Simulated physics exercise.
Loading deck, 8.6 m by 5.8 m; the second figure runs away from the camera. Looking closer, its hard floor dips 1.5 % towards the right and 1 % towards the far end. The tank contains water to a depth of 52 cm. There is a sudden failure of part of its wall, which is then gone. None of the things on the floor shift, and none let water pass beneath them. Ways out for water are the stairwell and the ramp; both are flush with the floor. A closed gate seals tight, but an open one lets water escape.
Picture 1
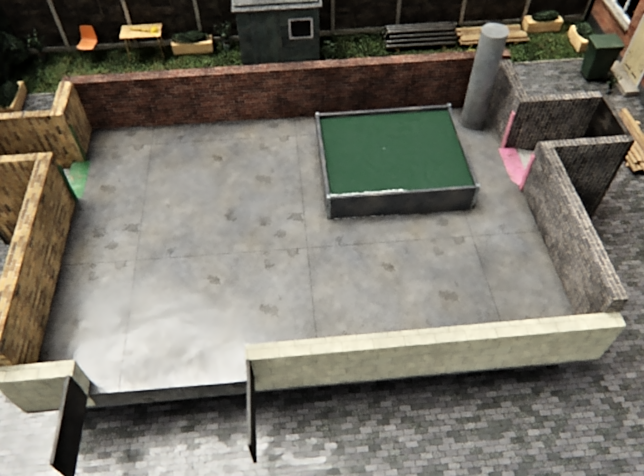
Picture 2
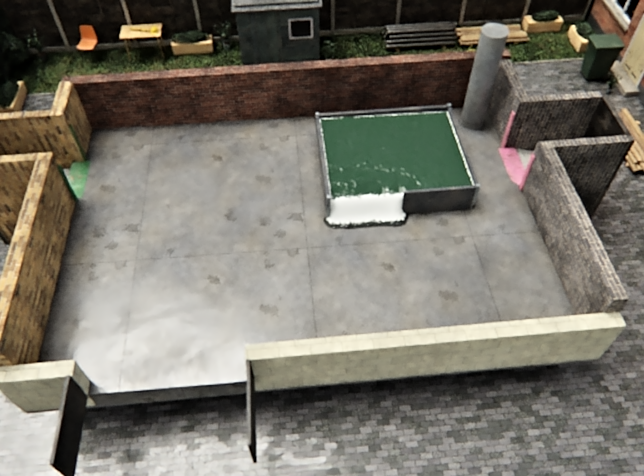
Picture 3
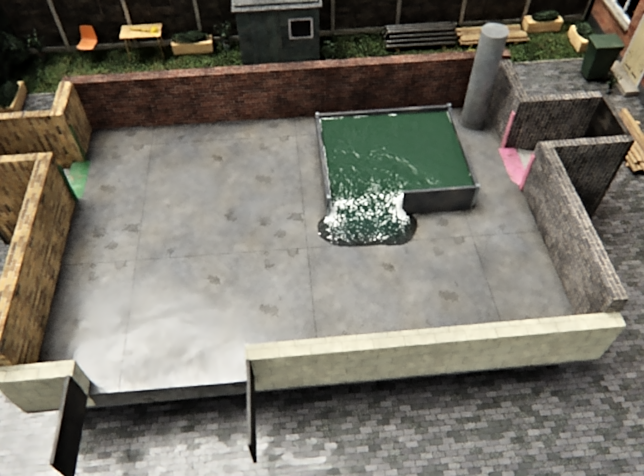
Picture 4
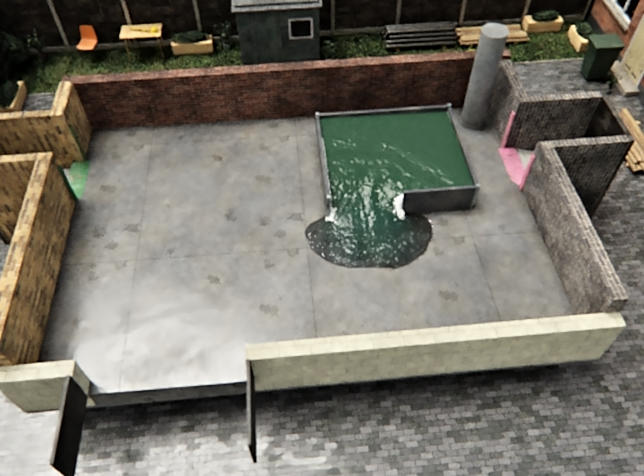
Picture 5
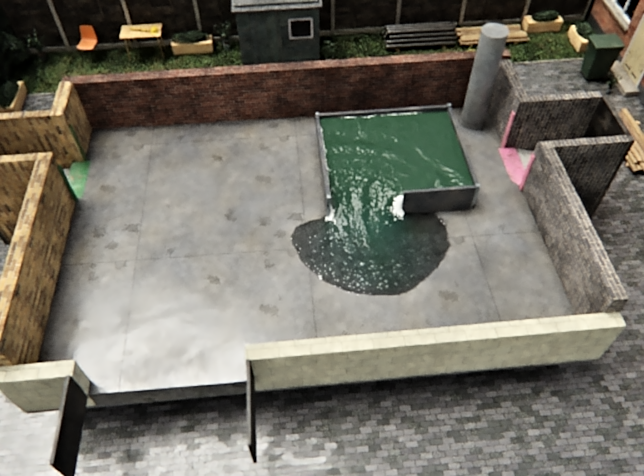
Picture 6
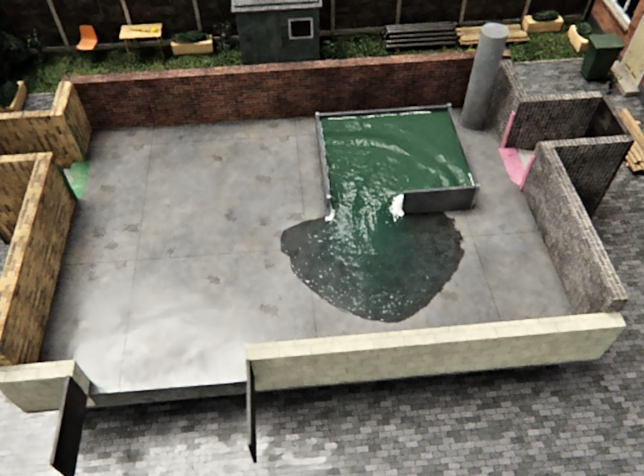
A walled loading deck with a grey concrete floor is seen from high above by a still camera. A low rectangular tank of green water stands right of centre near a grey pillar, with brick walls behind, wooden walls at left and a pale wall in front. Water bursts through the tank's front left side, foaming white, then spreads across the floor towards the viewer as a widening dark puddle.
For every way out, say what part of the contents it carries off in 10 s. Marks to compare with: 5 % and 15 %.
Gateway - between 5 and 15 % of the total. Stairwell (marked green) - less than 5 % of the total. Ramp down (marked pink) - less than 5 % of the total.
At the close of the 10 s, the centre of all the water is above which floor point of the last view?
Its balance point sits around (358, 207).
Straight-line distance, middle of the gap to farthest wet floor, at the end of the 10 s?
That works out near 6.2 m.
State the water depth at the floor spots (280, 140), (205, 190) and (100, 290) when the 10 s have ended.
About 3, 3 and 3 cm respectively.
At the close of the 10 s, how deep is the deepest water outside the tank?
Some 16 cm deep.
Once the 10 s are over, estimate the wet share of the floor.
Roughly 95 percent.
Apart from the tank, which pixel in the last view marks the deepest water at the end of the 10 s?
About (485, 113).
A moment later water covers 20 % of the floor and is deepest (27 cm) near (346, 223); gone so far, the gateway 0 %, the stairwell (marked green) 0 %, the ramp down (marked pink) 0 %.
Soon after water covers 25 % of the floor and is deepest (26 cm) near (379, 355); gone so far, the gateway 0 %, the stairwell (marked green) 0 %, the ramp down (marked pink) 0 %.
Next water covers 35 % of the floor and is deepest (26 cm) near (569, 339); gone so far, the gateway 2 %, the stairwell (marked green) 0 %, the ramp down (marked pink) 0 %.
Later on water covers 65 % of the floor and is deepest (19 cm) near (580, 338); gone so far, the gateway 5 %, the stairwell (marked green) 0 %, the ramp down (marked pink) 0 %.
At the end water covers 95 % of the floor and is deepest (16 cm) near (485, 113); gone so far, the gateway 8 %, the stairwell (marked green) 0 %, the ramp down (marked pink) 2 %.
